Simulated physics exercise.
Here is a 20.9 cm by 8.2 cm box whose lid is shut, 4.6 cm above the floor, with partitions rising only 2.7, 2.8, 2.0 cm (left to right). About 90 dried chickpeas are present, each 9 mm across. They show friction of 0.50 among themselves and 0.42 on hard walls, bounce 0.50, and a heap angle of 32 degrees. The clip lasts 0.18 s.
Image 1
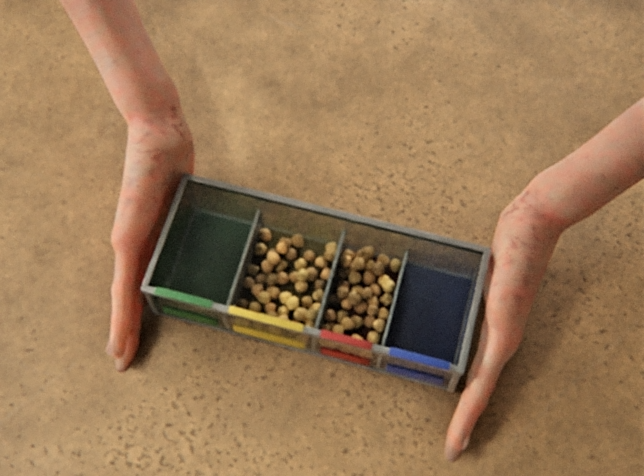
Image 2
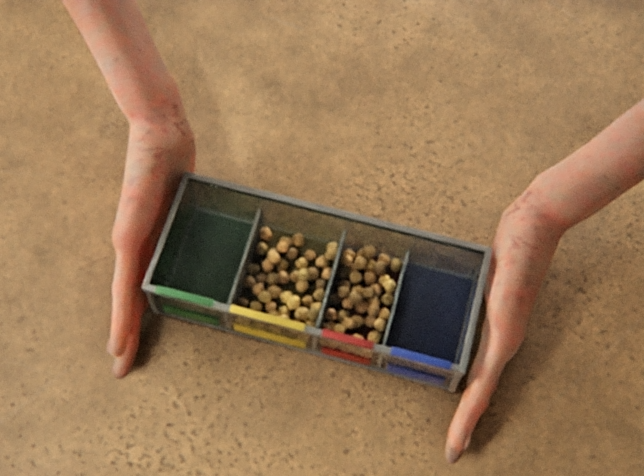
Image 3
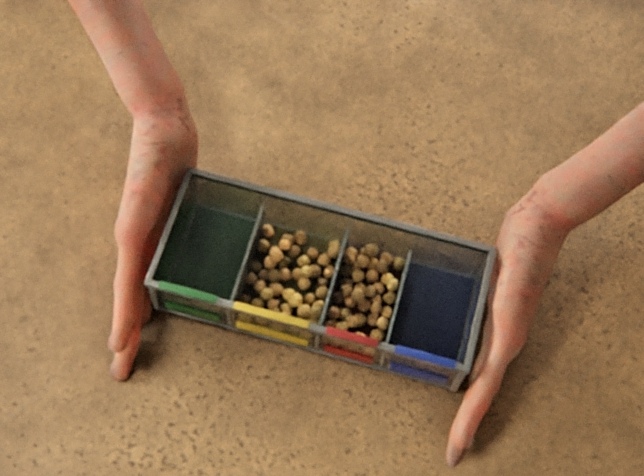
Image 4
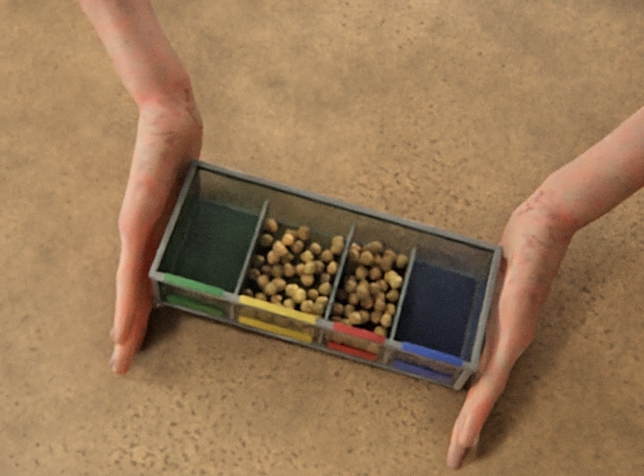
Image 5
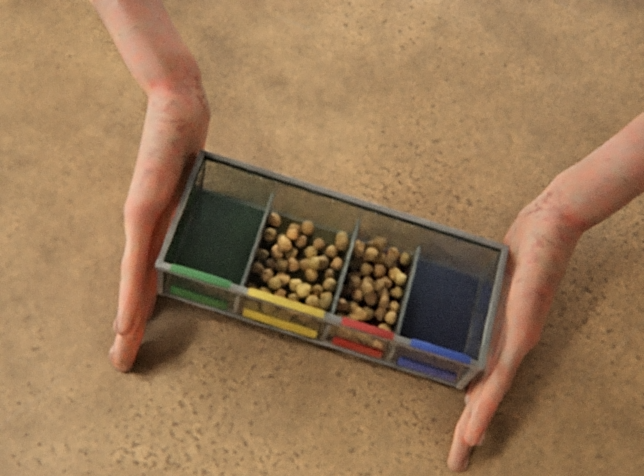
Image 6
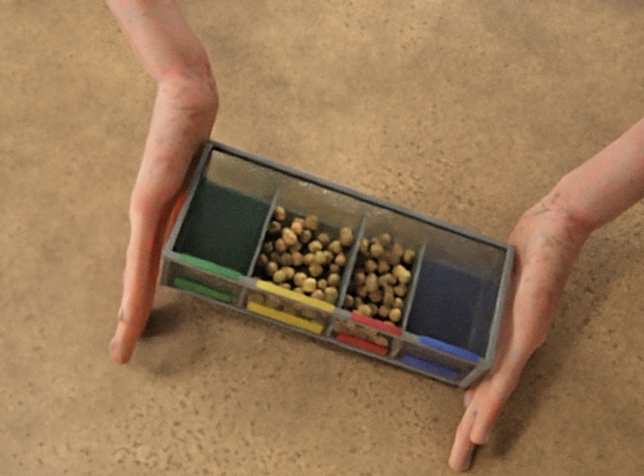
Two hands tilting a clear four-section box slightly down toward the right, dried chickpeas staying in the yellow and red middle sections.
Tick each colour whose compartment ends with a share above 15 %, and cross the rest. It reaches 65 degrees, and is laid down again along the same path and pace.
At the end, red compartment: Clears the bar; blue compartment: Does not clear the bar; green compartment: Does not clear the bar; yellow compartment: Clears the bar.
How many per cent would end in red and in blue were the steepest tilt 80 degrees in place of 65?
Result - red 40 percent; blue 15 percent.
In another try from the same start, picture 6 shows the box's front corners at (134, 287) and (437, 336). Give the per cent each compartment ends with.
In the end red holds 45 %, blue holds 0 %, green holds 0 % and yellow holds 55 %.
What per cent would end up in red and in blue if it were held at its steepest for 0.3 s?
In that case red keeps 45% and blue keeps 0%.
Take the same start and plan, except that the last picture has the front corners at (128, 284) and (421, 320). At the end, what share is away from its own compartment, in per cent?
I'd put it at about 5 per cent.
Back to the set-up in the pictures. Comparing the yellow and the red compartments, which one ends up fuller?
The yellow one.
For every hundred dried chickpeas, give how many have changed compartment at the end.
Somewhere around 5 percent.
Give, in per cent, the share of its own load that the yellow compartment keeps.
About 100 in a hundred.
Then, 0.59 s after the last picture, tilt 65 degrees; red 45 %, yellow 55 %.
Then, 0.98 s after the last picture, tilt 28 degrees; red 45 %, blue 5 %, yellow 55 %.
Then, 1.46 s after the last picture, tilt 0 degrees; red 45 %, blue 5 %, yellow 55 %.
In the end, red 45 %, blue 5 %, green 0 %, yellow 55 %.
